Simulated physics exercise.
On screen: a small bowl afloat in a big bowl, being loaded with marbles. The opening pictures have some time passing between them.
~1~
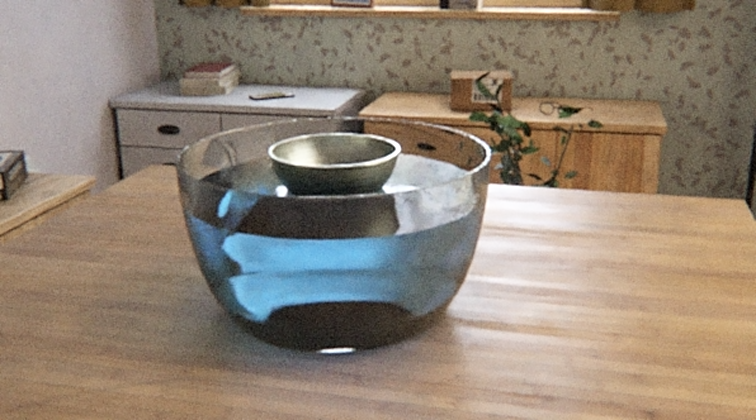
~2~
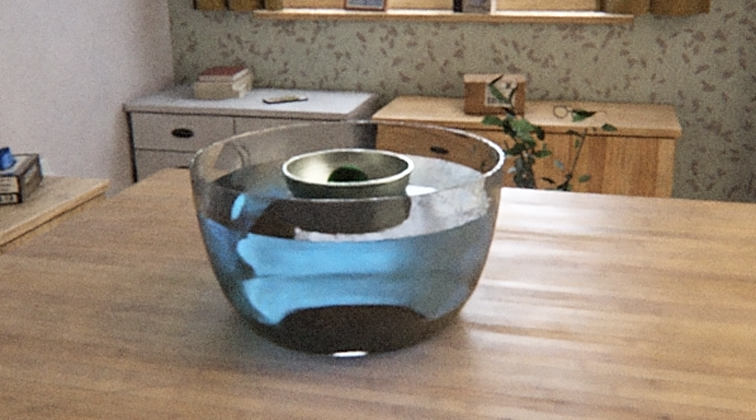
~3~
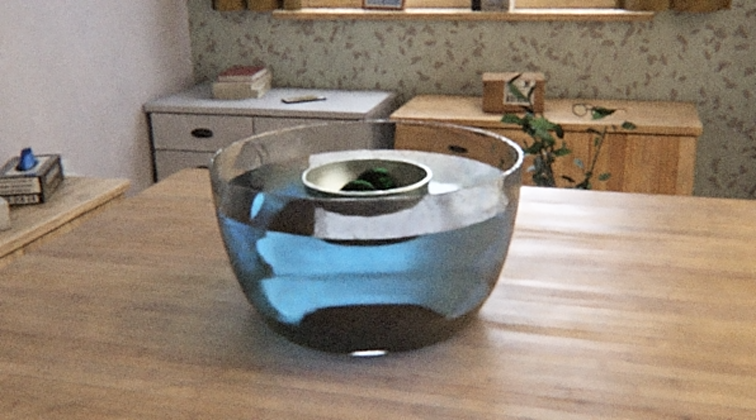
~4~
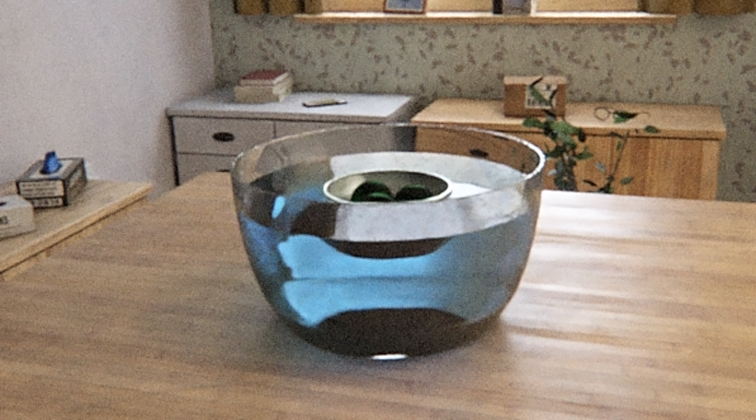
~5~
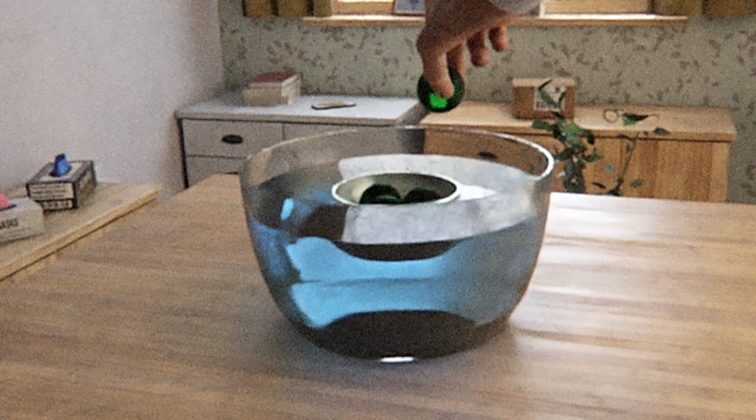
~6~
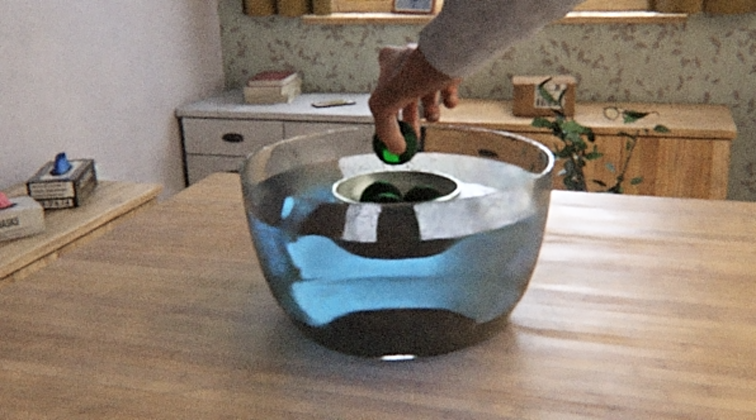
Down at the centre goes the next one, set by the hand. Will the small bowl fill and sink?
Yes, it sinks.
Soon after, the glass marble is in and the small bowl dips.
Later, water pours in over its edge.
In the end, the small bowl lies on the bottom with its load.
